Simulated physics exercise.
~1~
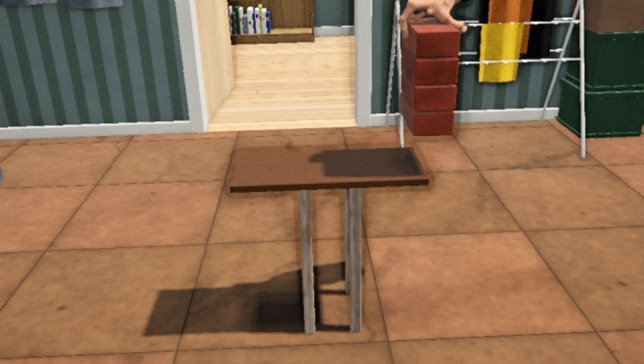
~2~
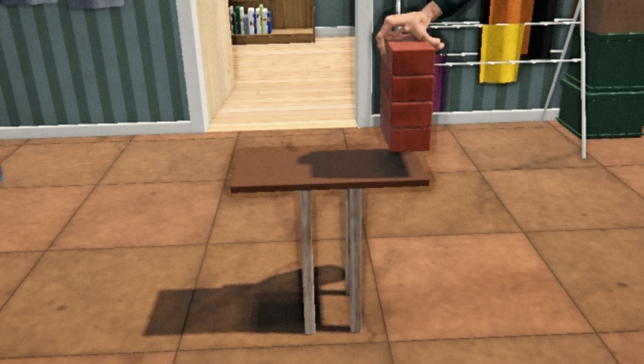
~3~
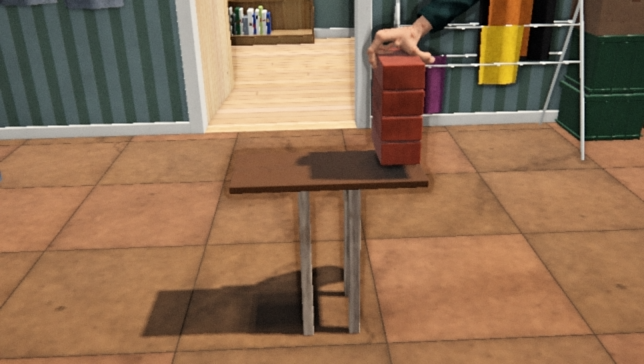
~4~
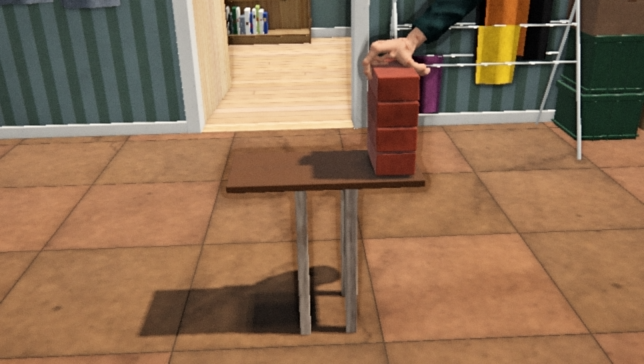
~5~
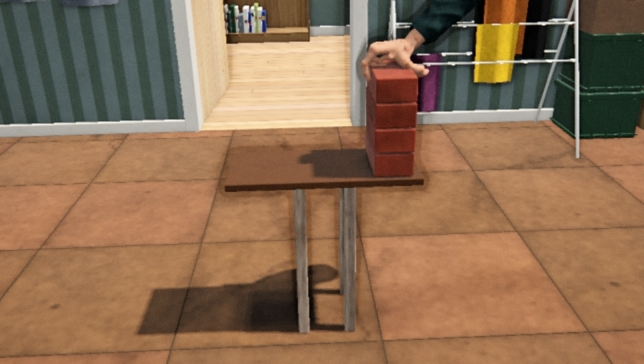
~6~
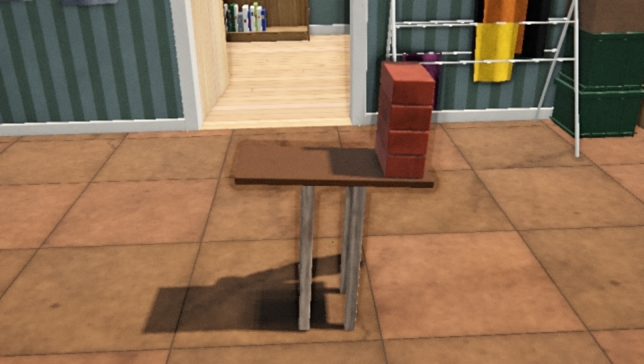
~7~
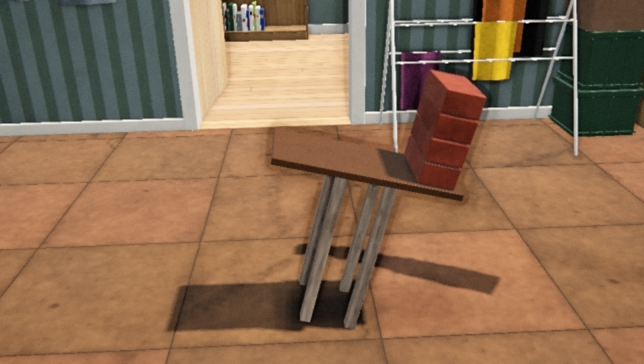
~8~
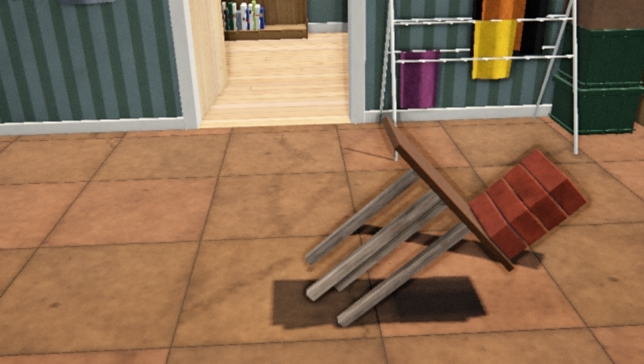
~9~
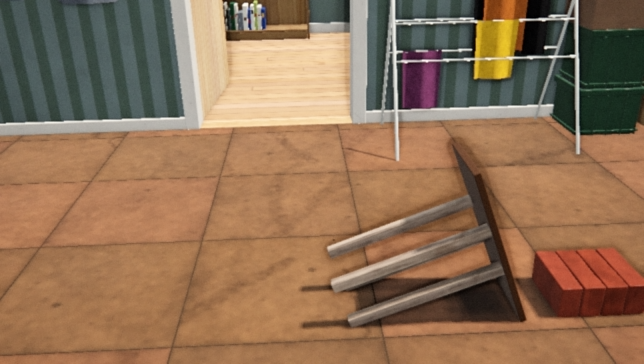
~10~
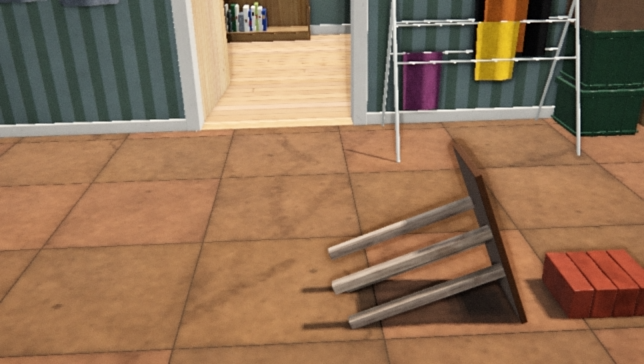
The clip opens on a small brown table with grey legs standing on a tiled floor, while a hand holds a stack of red bricks behind its right side. The hand brings the stack down and to the left, setting it upright near the right end of the tabletop. It steadies the bricks briefly, then lets go and draws away. The table begins tipping to the right, carrying the leaning stack with it. Both topple over, and the table ends on its side, legs pointing left, with the bricks lying on the floor to its right.
